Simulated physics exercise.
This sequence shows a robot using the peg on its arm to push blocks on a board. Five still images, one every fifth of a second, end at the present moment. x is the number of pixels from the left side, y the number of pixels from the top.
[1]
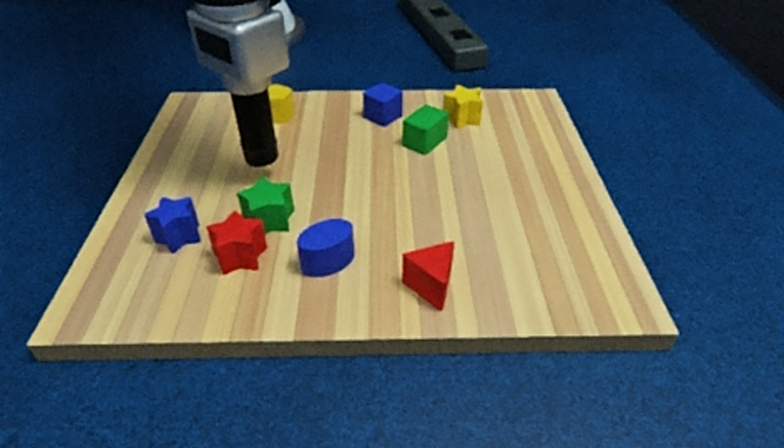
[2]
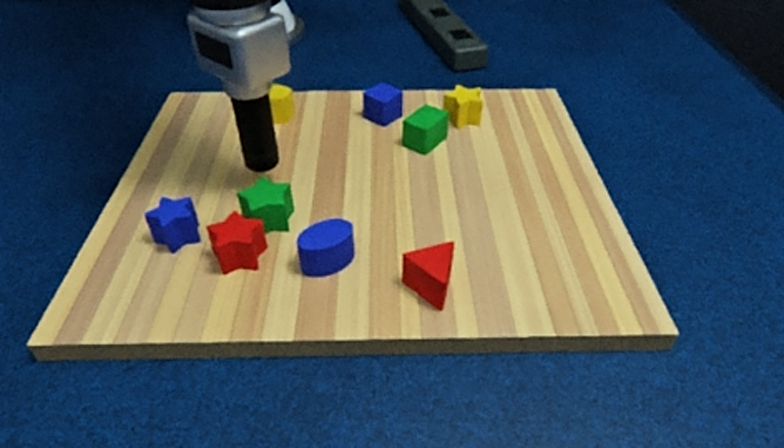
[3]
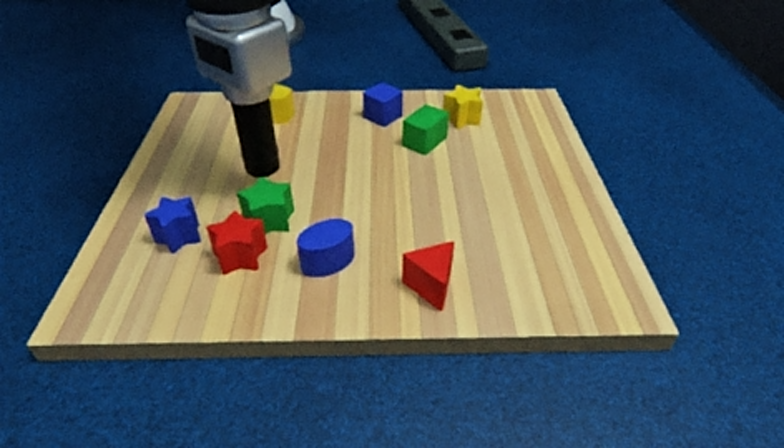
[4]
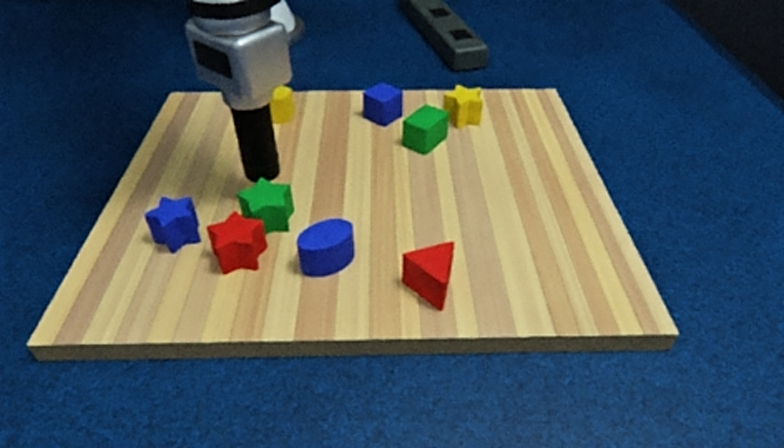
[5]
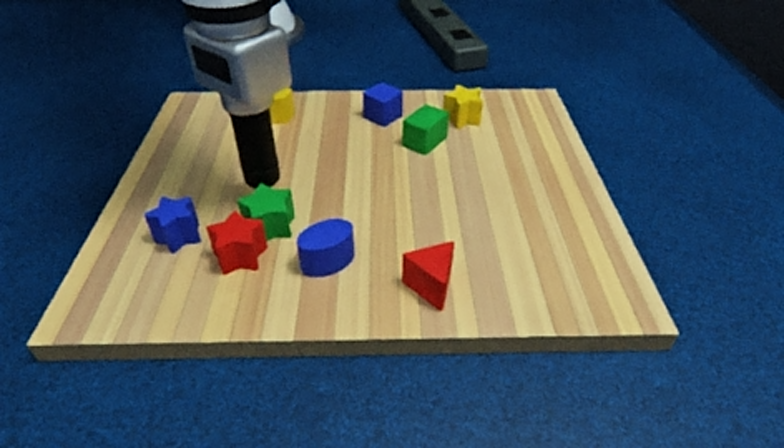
On a striped wooden board scattered with colored blocks, a robot arm's black peg moved slightly toward the viewer, then nudged the green star a tiny bit the same way, while the other blocks stayed still.
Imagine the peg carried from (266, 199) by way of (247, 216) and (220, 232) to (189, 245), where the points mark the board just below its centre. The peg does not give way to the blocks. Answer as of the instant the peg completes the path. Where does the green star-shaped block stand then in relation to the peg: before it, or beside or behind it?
Slipped off.
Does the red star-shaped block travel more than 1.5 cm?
Going by the path, yes.
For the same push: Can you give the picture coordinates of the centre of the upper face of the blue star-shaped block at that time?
For the centre of its top, I'd go with (144, 215).
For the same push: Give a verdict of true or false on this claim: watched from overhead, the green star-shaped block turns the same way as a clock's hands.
Verdict: False.
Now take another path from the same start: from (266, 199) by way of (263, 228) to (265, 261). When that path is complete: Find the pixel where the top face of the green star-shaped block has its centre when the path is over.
The middle of the upper face of the green star-shaped block will lie at about (291, 249) in the picture.
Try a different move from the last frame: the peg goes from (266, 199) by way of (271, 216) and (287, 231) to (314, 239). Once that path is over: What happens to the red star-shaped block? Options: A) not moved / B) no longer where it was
The one that fits is B, no longer where it was.
On the path given first. Halfway along, peg (229, 205); red star-shaped block (234, 245), turned 35° clockwise; green star-shaped block (258, 211), turned 65° anticlockwise.
At the end, peg (182, 225); blue star-shaped block (144, 215), turned 25° clockwise; red star-shaped block (235, 245), turned 40° clockwise; green star-shaped block (256, 211), turned 75° anticlockwise.
